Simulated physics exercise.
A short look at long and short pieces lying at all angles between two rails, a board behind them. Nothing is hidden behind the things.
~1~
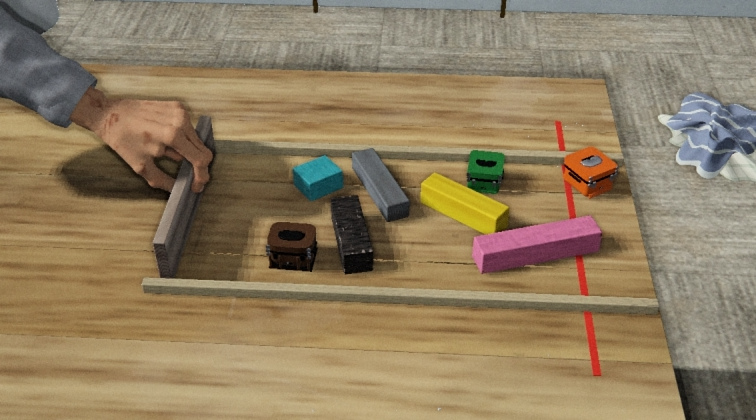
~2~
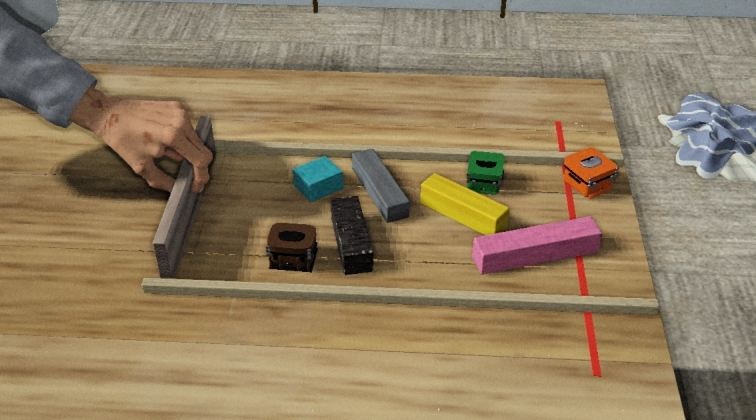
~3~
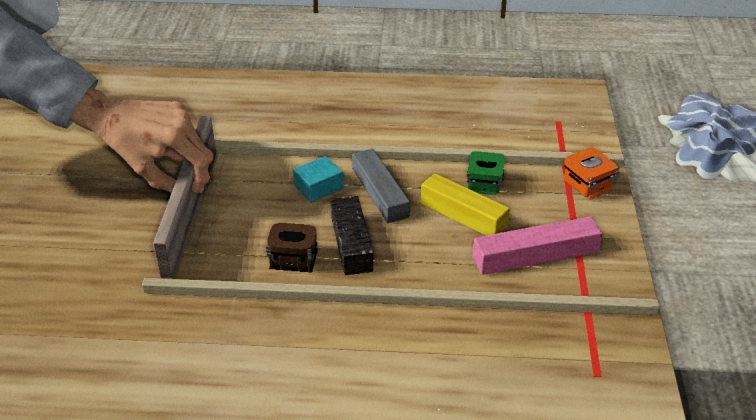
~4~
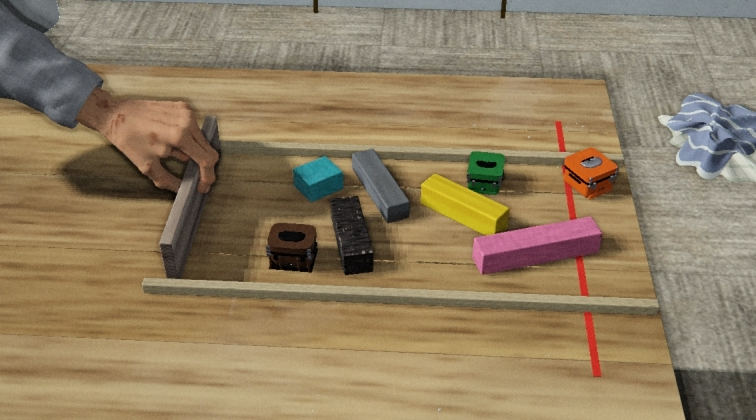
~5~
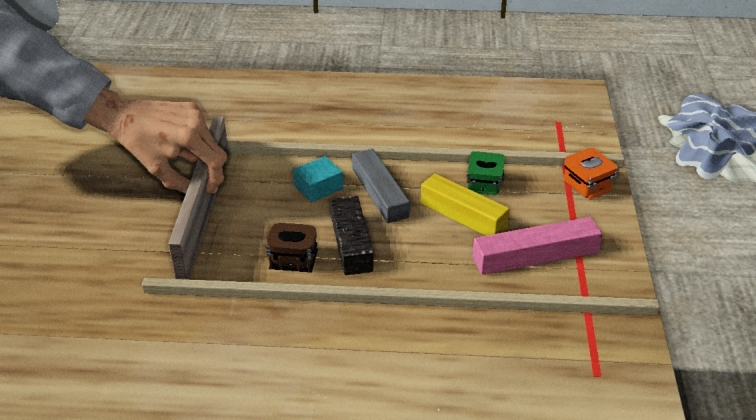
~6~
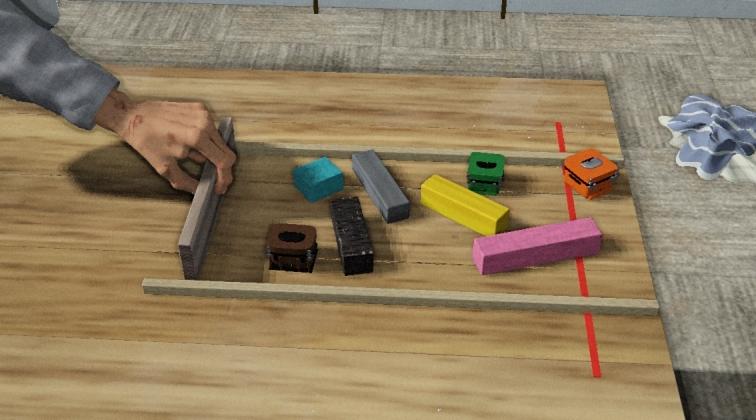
A hand in a grey sleeve grips an upright board at the left of a wooden table, seen from above at an angle, with carpet beyond. Between two rails lie teal, grey, black, yellow and pink pieces, brown and green cases, and an orange case by a red line at right. The hand holds still, then slides the board slightly rightward, while the pieces and camera stay still.
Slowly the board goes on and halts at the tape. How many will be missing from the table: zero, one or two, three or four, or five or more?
The number that fall off is three or four.
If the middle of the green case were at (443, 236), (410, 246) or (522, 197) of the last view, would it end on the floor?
The green case tumbles off; is lost; tumbles off.
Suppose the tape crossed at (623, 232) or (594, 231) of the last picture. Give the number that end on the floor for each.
The counts: 8 and 5.
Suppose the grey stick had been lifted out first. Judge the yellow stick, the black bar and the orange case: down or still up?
The yellow stick survives; the black bar remains up; the orange case drops off.
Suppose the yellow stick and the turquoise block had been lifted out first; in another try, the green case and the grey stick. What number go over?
Fallen: 2, and 2 in the other try.
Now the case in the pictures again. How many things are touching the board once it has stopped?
The number is 3.
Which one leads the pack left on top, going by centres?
The grey stick.
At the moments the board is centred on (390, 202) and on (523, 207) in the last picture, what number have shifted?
By then 6, and 8.
A little later, none off yet; orange case at rest near (589, 175); pink bar at rest near (537, 246); green case at rest near (486, 175).
Next, none off yet; orange case at rest near (589, 175); pink bar moving near (544, 252); green case shifted about its own width near (513, 169).
Later still, none off yet; orange case shifted about its own width near (638, 179); pink bar shifted about its own width near (622, 258); green case shifted well along near (598, 168).
When it is over, the number that fall off is three or four; down, yellow stick, green case, pink bar and orange case.
